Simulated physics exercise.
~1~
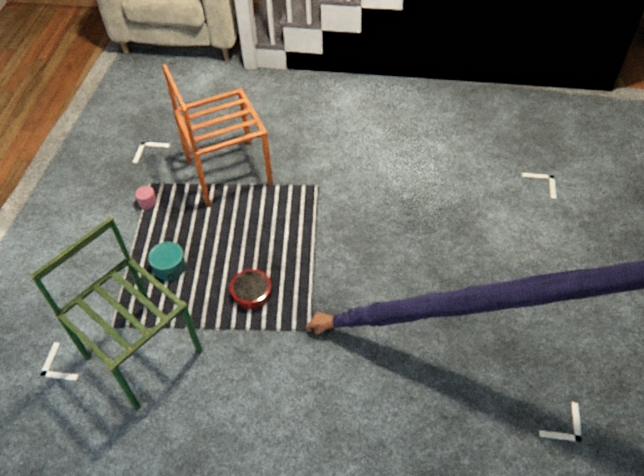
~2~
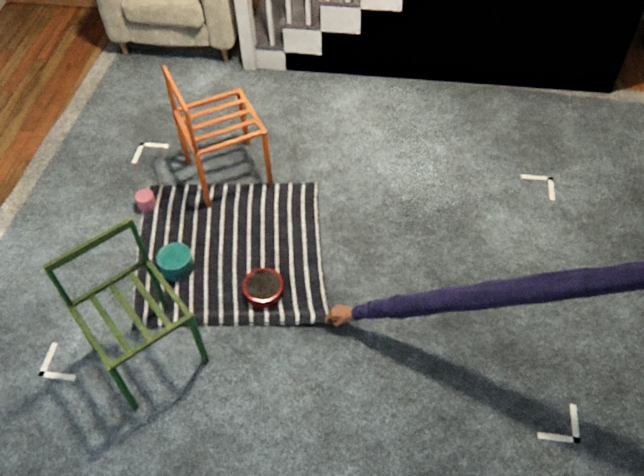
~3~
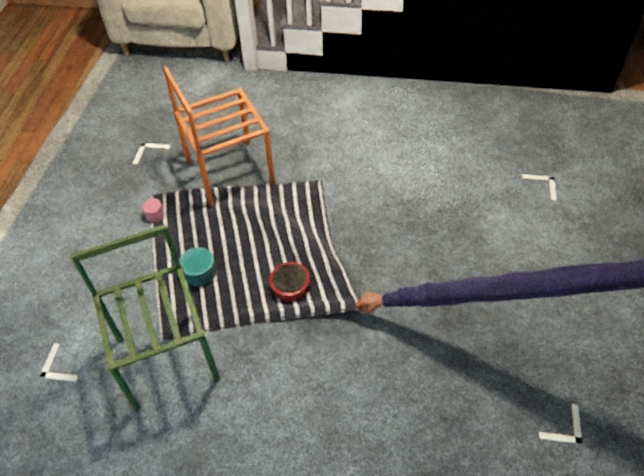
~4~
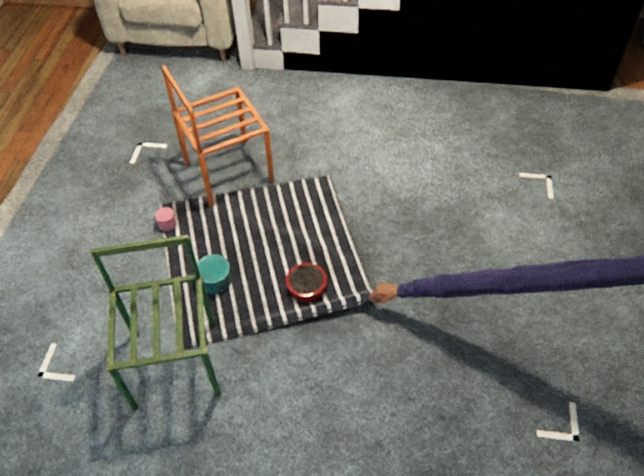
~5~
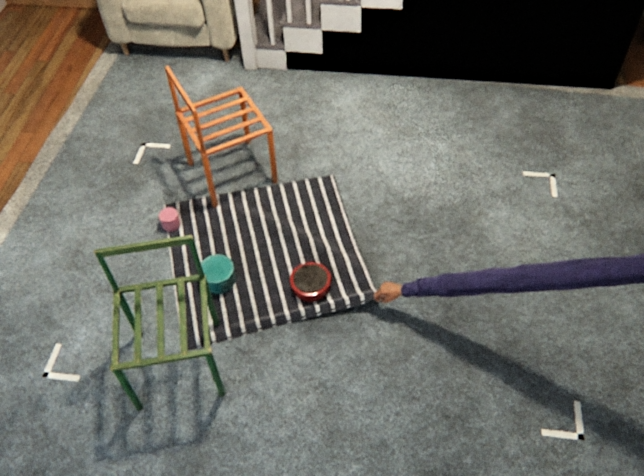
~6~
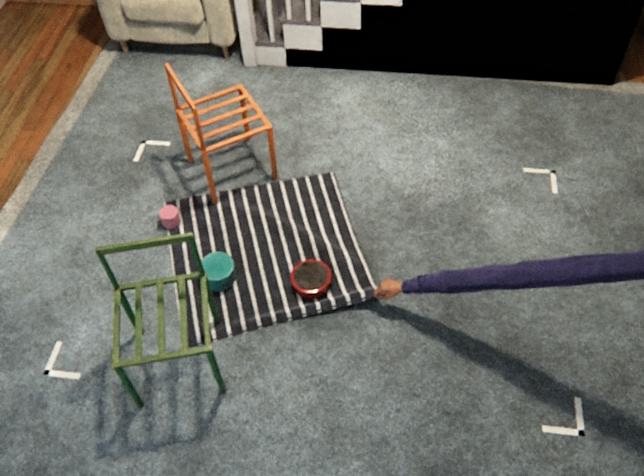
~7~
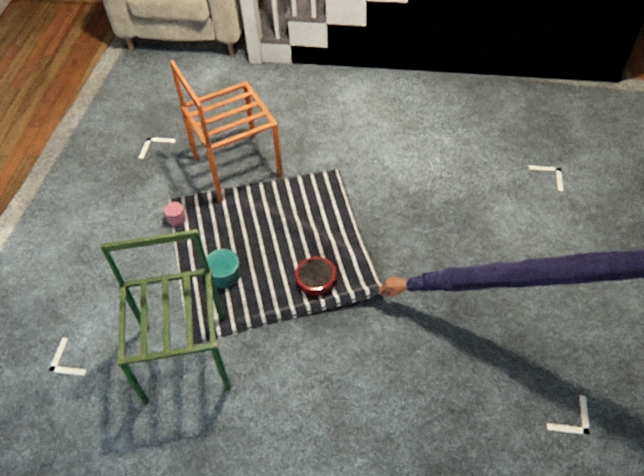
Striped dust sheet sliding right under an arm's pull, carrying pots, tub and green chair, then resting beside the still orange chair.
